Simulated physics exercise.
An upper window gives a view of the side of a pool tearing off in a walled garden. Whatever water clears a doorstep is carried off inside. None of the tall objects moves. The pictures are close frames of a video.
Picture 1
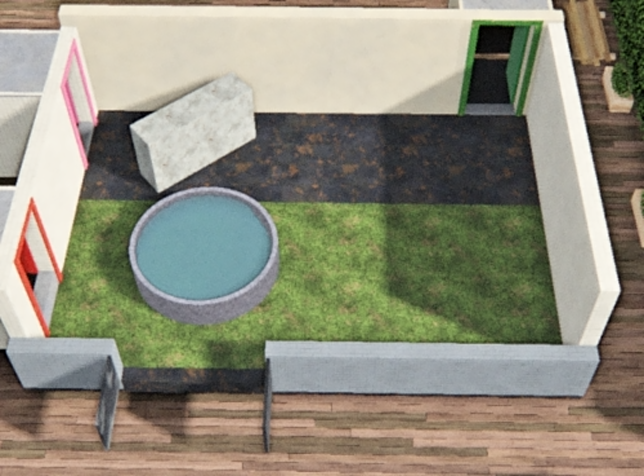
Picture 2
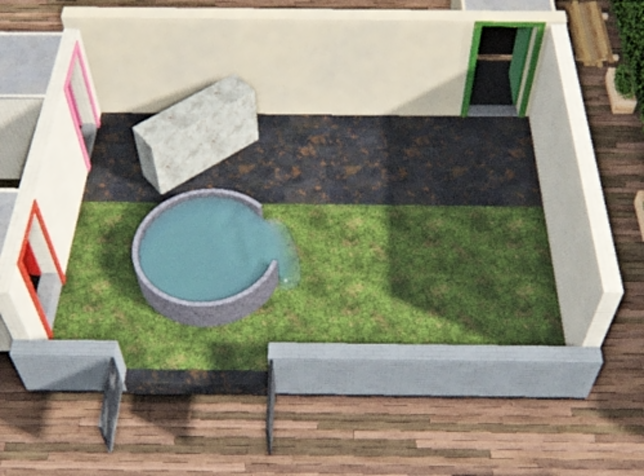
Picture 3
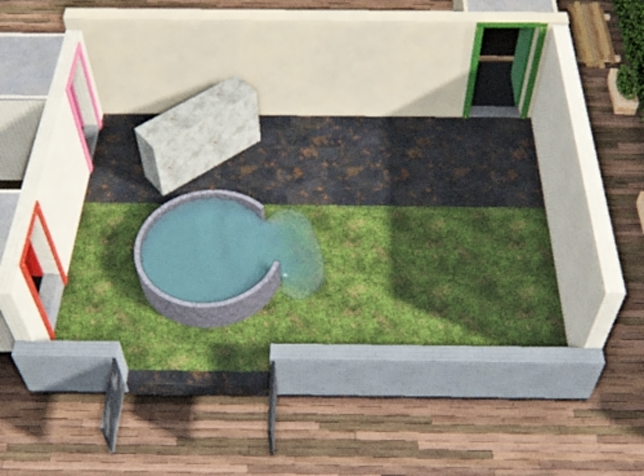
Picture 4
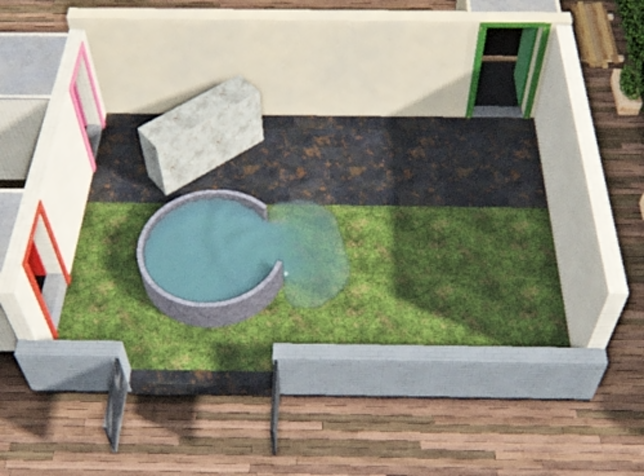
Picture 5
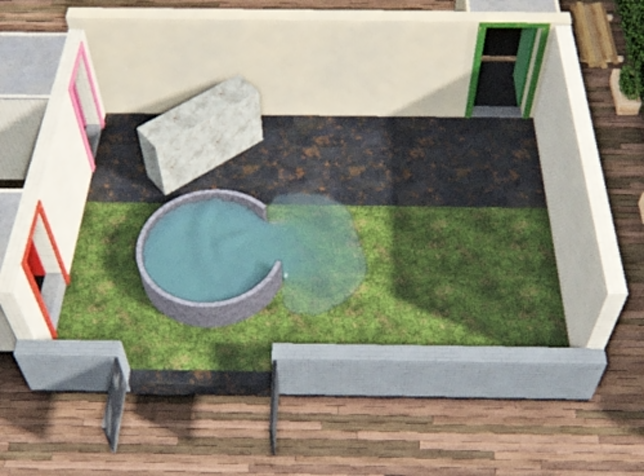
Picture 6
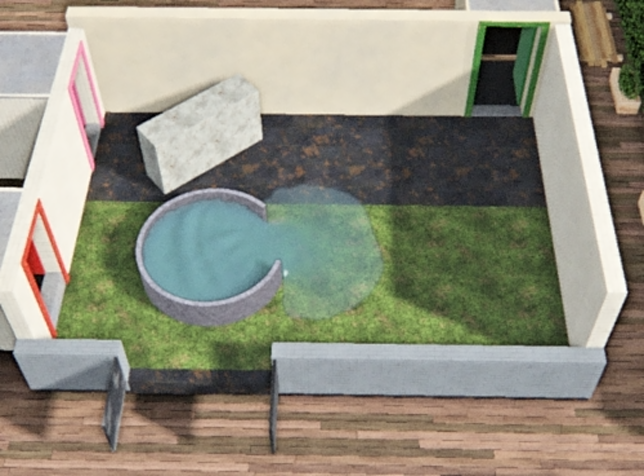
The clip opens on a walled garden seen from above, with still water in a round grey pool on the grass beside a pale stone block. The right side of the pool breaks away, and water pours through the gap, spreading rightward over the grass in a widening, rounded sheet.
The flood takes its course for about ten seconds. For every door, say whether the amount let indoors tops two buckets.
Outcome: Red door: Does not overshoot. Green door: Overshoots. Pink door: Does not overshoot.
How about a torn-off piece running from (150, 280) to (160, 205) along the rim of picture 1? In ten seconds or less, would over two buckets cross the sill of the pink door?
Note: Pink door admits less.
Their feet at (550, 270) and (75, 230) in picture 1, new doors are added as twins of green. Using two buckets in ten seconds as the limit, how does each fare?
As listed: Lets more in, holds.
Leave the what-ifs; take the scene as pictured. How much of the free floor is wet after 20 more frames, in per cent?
Around 60 percent of it.
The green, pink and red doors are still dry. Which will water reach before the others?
The green one.
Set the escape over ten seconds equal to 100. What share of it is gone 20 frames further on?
Estimate: 0 %.
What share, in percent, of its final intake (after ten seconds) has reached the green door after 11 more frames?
That comes out to 0 per cent by my count.
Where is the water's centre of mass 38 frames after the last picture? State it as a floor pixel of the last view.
Centre point: Around (379, 243).
A moment on, water covers 20 % of the floor; the red door not reached, the green door not reached, the pink door not reached.
Next, water covers 35 % of the floor; the red door not reached, the green door not reached, the pink door not reached.
Then, water covers 60 % of the floor; the red door not reached, the green door wet at the sill, nothing in, the pink door not reached.
Later, water covers 70 % of the floor; the red door not reached, the green door over two buckets in, the pink door not reached.
In the end, water covers 75 % of the floor; the red door not reached, the green door over two buckets in, the pink door not reached.
